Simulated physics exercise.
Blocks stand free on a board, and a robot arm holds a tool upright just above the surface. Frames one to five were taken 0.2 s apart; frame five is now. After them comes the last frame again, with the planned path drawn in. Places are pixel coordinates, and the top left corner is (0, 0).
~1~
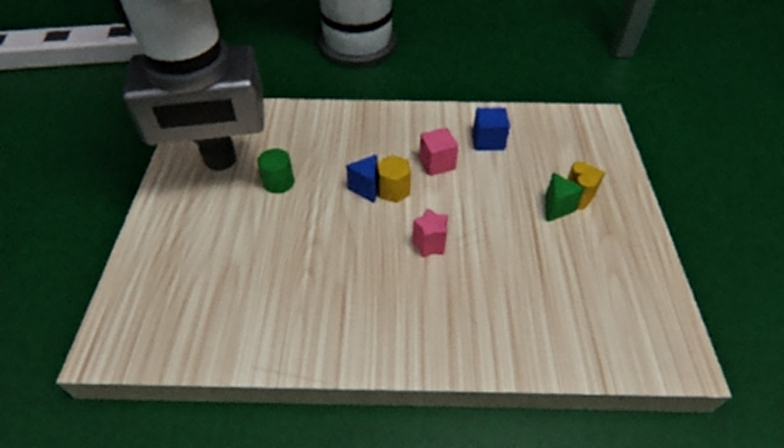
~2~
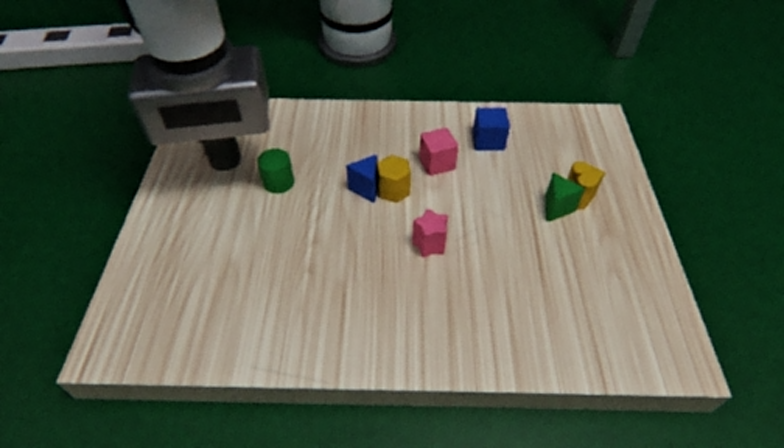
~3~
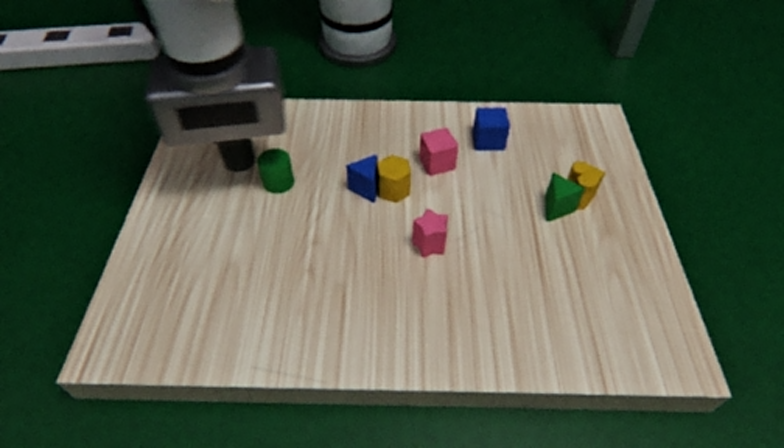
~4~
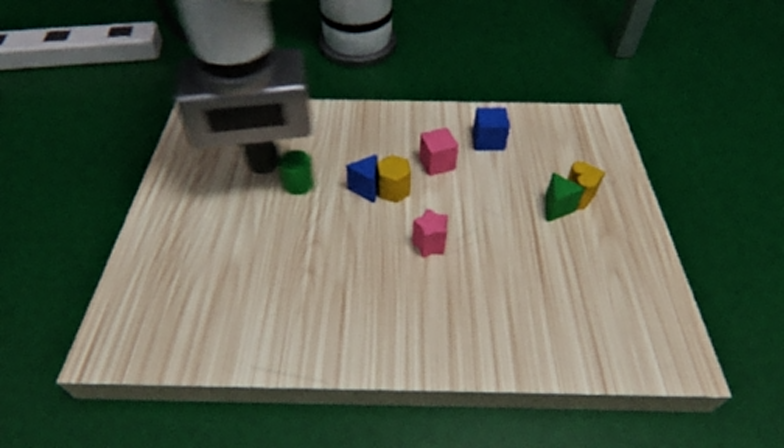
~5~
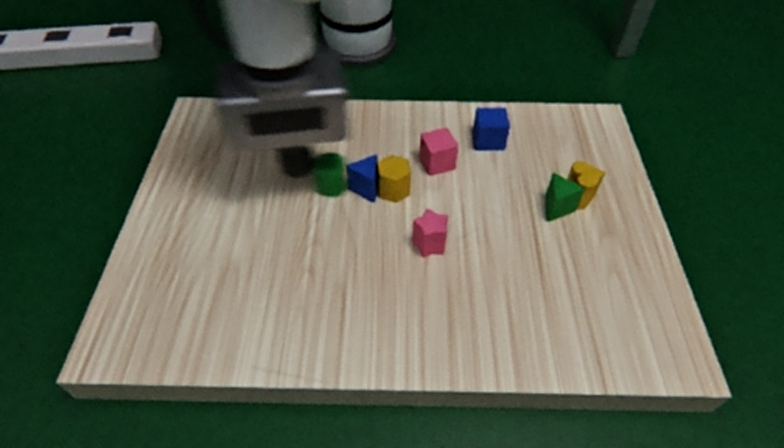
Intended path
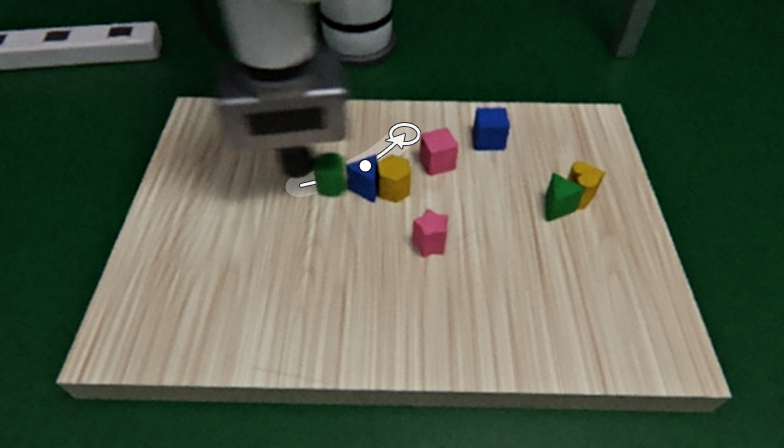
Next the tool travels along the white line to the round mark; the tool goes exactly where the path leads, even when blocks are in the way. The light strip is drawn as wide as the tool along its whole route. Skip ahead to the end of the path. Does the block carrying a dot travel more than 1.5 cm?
Yes, that is how it ends up.
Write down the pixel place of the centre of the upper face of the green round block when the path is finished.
I'd guess (371, 164).
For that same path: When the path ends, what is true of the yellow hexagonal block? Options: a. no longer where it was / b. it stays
a: No longer where it was.
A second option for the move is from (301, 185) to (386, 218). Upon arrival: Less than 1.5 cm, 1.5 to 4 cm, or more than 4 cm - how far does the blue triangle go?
The displacement of the blue triangle is above 4 cm.
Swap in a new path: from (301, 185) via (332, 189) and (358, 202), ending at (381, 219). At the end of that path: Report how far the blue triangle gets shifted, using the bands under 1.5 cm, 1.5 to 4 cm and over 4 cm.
Answer: More than 4 cm.
The line goes from (301, 185) over (344, 174) and (379, 156) to (405, 134); the dot is on the blue triangle.
The first path, step by step. One third of the way, tool at (343, 156); green round block at (365, 166); blue triangle at (387, 178), turned 35° anticlockwise; yellow hexagonal block at (410, 167), turned 20° anticlockwise.
Two thirds of the way, tool at (379, 138); green round block at (371, 164); blue triangle at (390, 181), turned 35° anticlockwise; yellow hexagonal block at (410, 167), turned 20° anticlockwise.
At the end, tool at (405, 116); green round block at (371, 164); blue triangle at (390, 181), turned 35° anticlockwise; yellow hexagonal block at (410, 167), turned 20° anticlockwise; pink square unmoved.
